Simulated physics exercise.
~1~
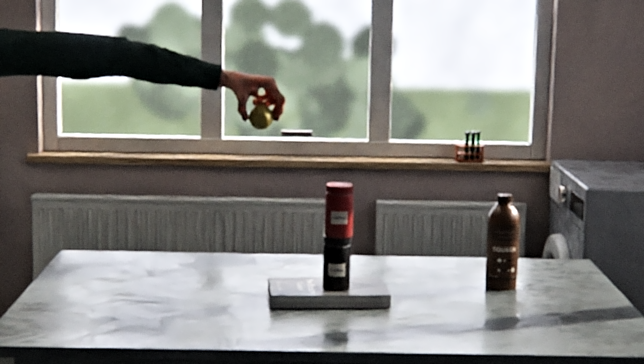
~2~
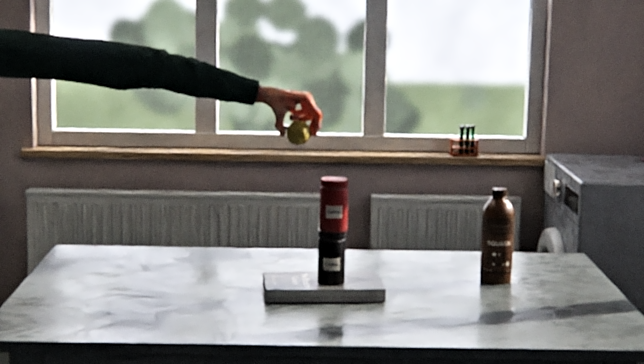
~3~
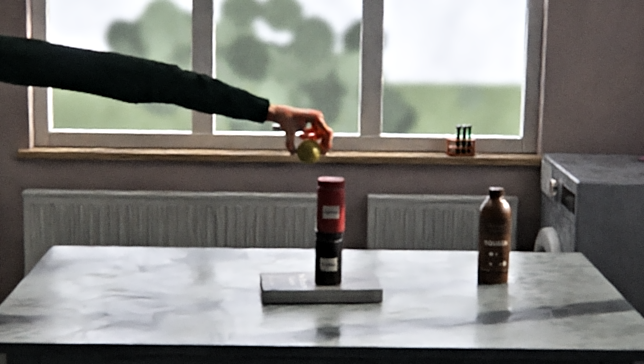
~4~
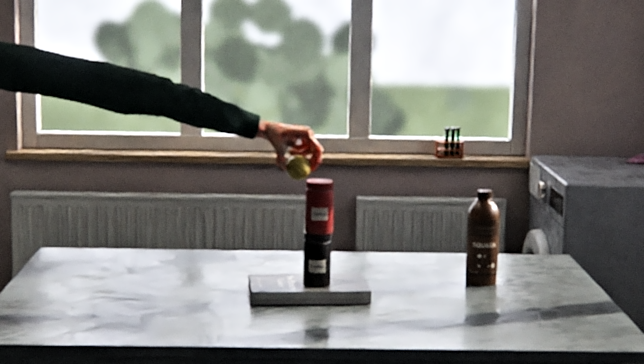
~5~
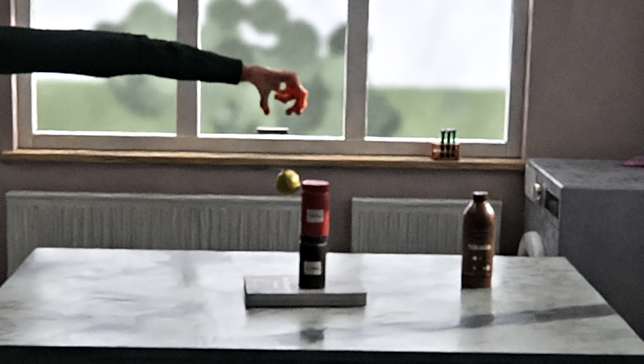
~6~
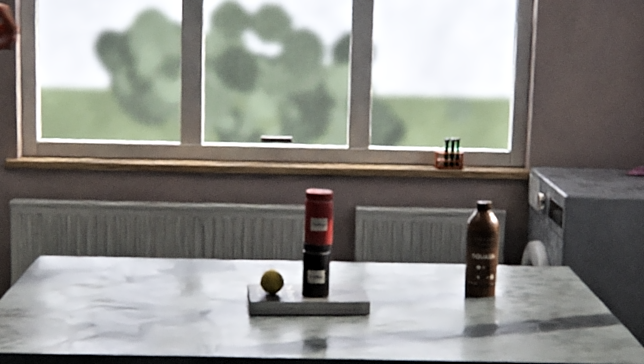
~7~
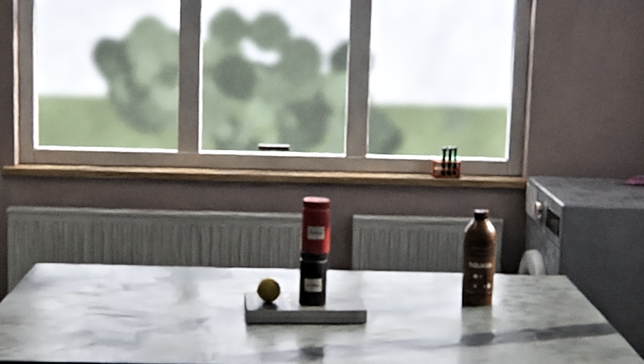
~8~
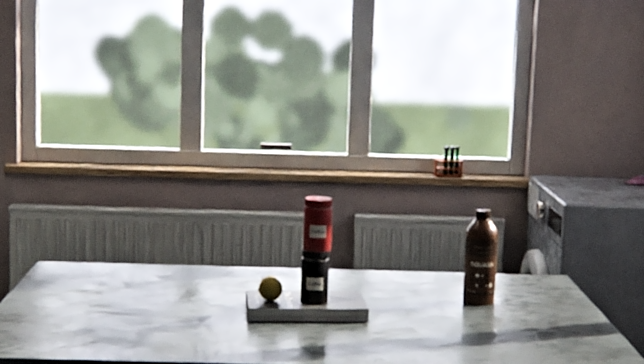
A hand lowered a yellow lemon toward a red jar stacked on a black jar and grey book, then let go and drew back, but the lemon dropped off to the left and settled on the book while the jars and brown bottle stayed standing.
